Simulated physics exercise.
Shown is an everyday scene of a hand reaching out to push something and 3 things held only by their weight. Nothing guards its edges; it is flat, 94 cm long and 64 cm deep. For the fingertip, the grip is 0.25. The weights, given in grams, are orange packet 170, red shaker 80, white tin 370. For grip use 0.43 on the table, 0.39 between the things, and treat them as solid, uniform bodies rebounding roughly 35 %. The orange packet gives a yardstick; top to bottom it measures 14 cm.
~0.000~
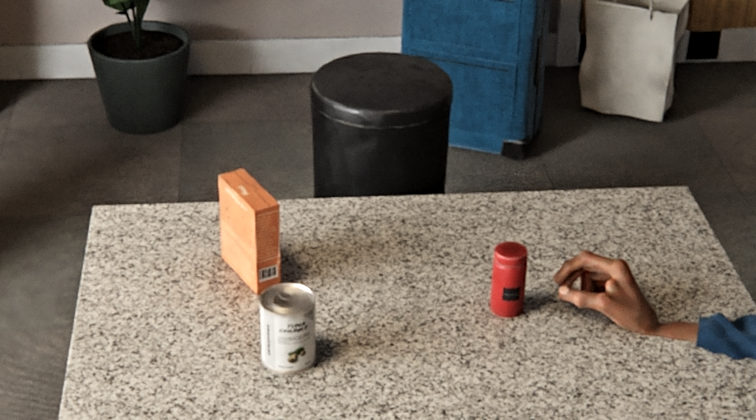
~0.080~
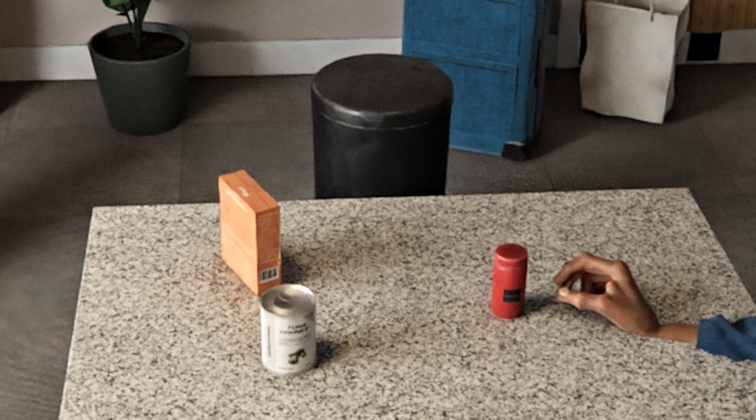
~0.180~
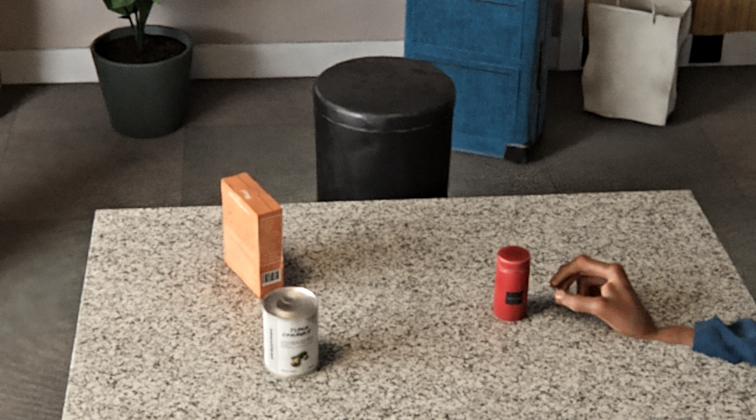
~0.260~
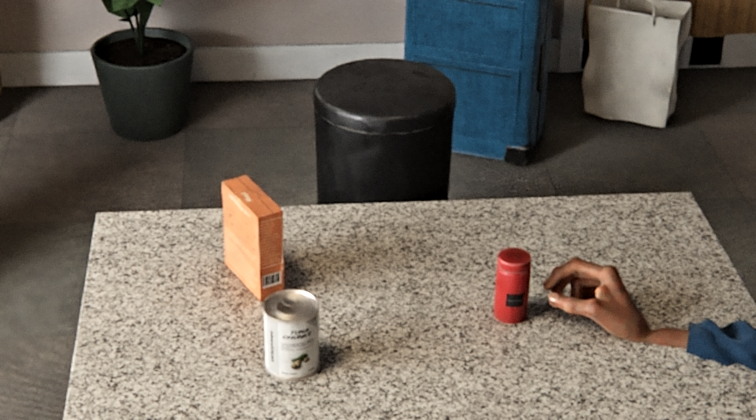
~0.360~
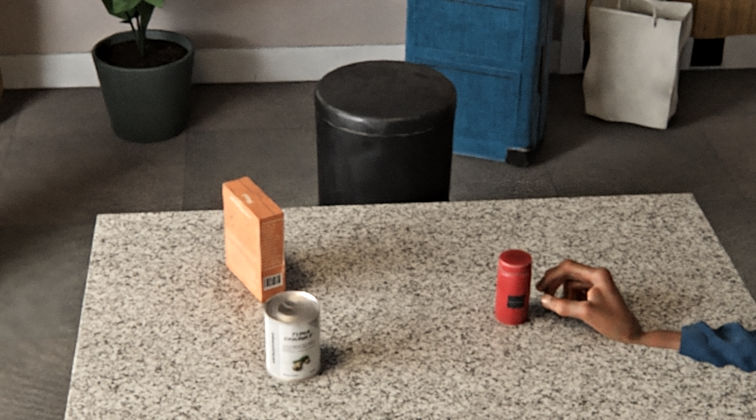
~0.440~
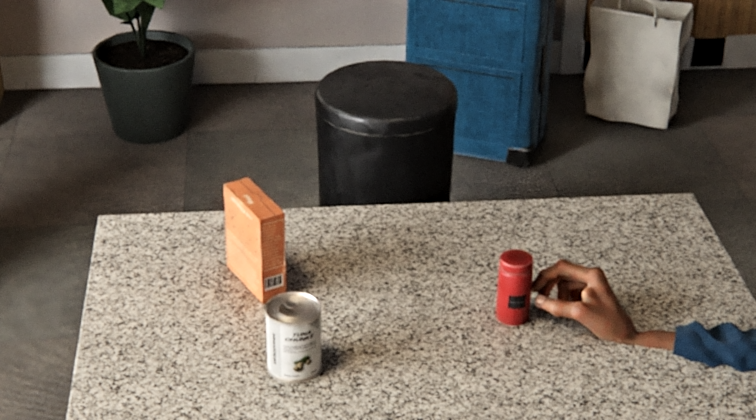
To begin with, a hand rests at the right of a speckled tabletop beside a red shaker, with an orange packet and a white tin standing to the left. The hand then moves slightly left, its fingers drawing close to the shaker, while the objects stay in place.
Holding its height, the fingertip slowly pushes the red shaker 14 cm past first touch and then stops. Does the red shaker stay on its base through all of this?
My guess is it keeps its balance.
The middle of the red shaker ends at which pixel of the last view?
Roughly pixel (413, 292).
After 0.74 s, hand has come 8 cm; red shaker slid 3 cm near (492, 288).
After 1.14 s, hand has come 12 cm; red shaker slid 8 cm near (457, 290).
After 1.54 s, hand has come 17 cm; red shaker slid 13 cm near (422, 291).
At rest (2.4 s), not toppled but over 5 cm from the start, red shaker; the other 2 in place, give or take 5 cm. Seen from the same camera at the end, red shaker near (413, 292).
